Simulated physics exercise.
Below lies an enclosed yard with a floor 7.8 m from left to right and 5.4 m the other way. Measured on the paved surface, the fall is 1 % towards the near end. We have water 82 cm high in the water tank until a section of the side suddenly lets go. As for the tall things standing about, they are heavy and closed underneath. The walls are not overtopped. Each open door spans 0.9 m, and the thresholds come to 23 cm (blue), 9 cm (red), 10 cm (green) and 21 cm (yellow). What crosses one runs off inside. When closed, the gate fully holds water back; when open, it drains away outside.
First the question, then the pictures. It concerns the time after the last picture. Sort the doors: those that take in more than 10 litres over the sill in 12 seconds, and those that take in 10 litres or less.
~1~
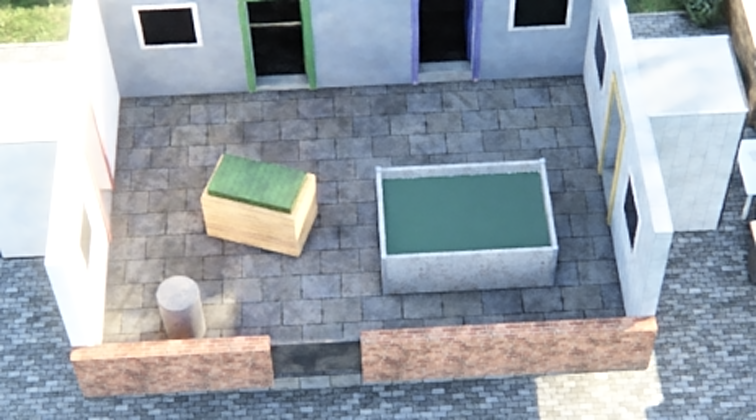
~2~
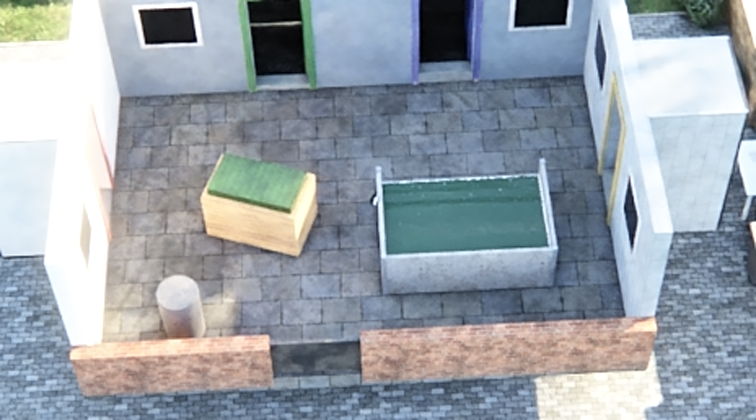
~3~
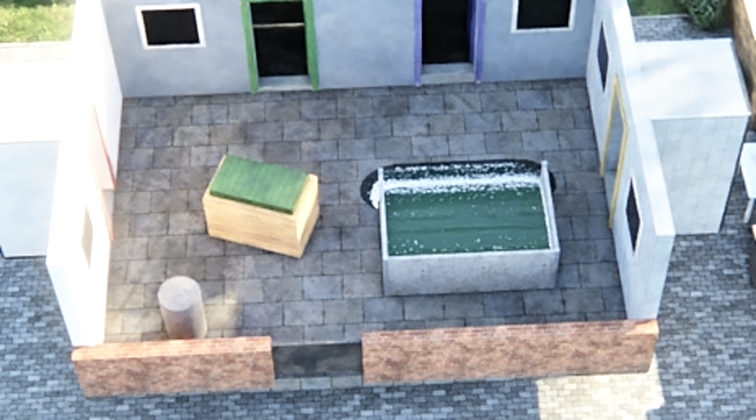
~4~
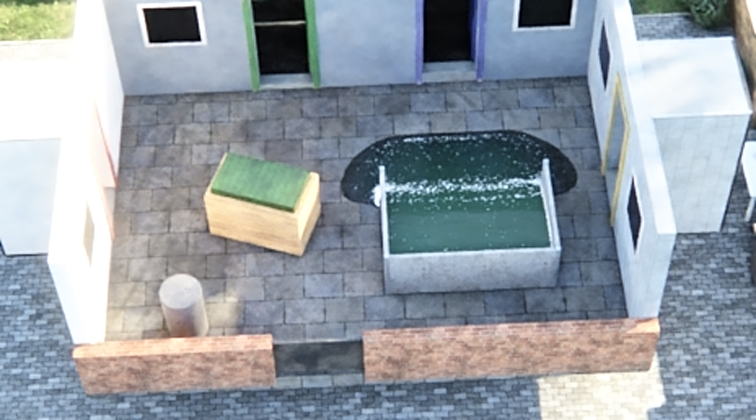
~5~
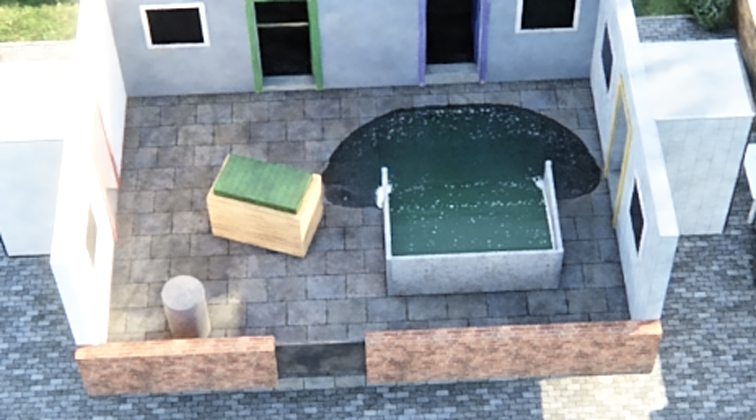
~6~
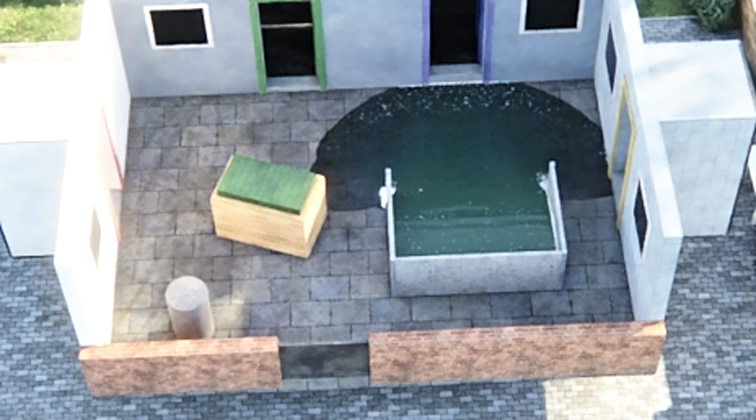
Sorted: The blue door takes in more; the red door takes in more; the green door takes in more; the yellow door takes in 10 litres or less.
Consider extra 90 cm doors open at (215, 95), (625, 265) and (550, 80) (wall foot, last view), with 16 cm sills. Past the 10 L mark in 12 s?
The first one doesn't reach it, the second one doesn't reach it, and the third one exceeds it.
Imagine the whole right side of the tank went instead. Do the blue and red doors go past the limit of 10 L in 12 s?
Blue stays inside, red goes beyond, judged against that limit.
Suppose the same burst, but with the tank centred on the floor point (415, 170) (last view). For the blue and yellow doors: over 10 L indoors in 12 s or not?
Blue door exceeded, yellow door held.
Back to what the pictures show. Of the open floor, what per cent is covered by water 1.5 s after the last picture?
Covered: Roughly 40 %.
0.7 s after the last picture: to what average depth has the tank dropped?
The mean depth is some 32 cm.
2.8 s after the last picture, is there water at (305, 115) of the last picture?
By then the spot is drenched.
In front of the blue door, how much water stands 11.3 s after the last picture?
It's some 5.0 centimetres deep.
Then, 0.7 s after the last picture water covers 35 % of the floor and is deepest (50 cm) near (442, 92); blue door 51 cm at the sill, 110 L in, red door not reached, green door 14 cm at the sill, 0 L in, yellow door 3 cm at the sill, 0 L in.
Then, 1.5 s after the last picture water covers 40 % of the floor and is deepest (42 cm) near (582, 86); blue door 37 cm at the sill, 219 L in, red door not reached, green door 16 cm at the sill, 8 L in, yellow door 1 cm at the sill, 0 L in.
Then, 2.8 s after the last picture water covers 55 % of the floor and is deepest (24 cm) near (129, 121); blue door 18 cm at the sill, 250 L in, red door 10 cm at the sill, 0 L in, green door 10 cm at the sill, 19 L in, yellow door 13 cm at the sill, 0 L in.
Then, 6.3 s after the last picture water covers 95 % of the floor and is deepest (18 cm) near (108, 373); blue door 5 cm at the sill, 251 L in, red door 11 cm at the sill, 24 L in, green door 4 cm at the sill, 20 L in, yellow door 7 cm at the sill, 0 L in.
Then, 11.3 s after the last picture water covers 95 % of the floor and is deepest (17 cm) near (108, 373); blue door 5 cm at the sill, 251 L in, red door 11 cm at the sill, 30 L in, green door 4 cm at the sill, 20 L in, yellow door 4 cm at the sill, 0 L in.
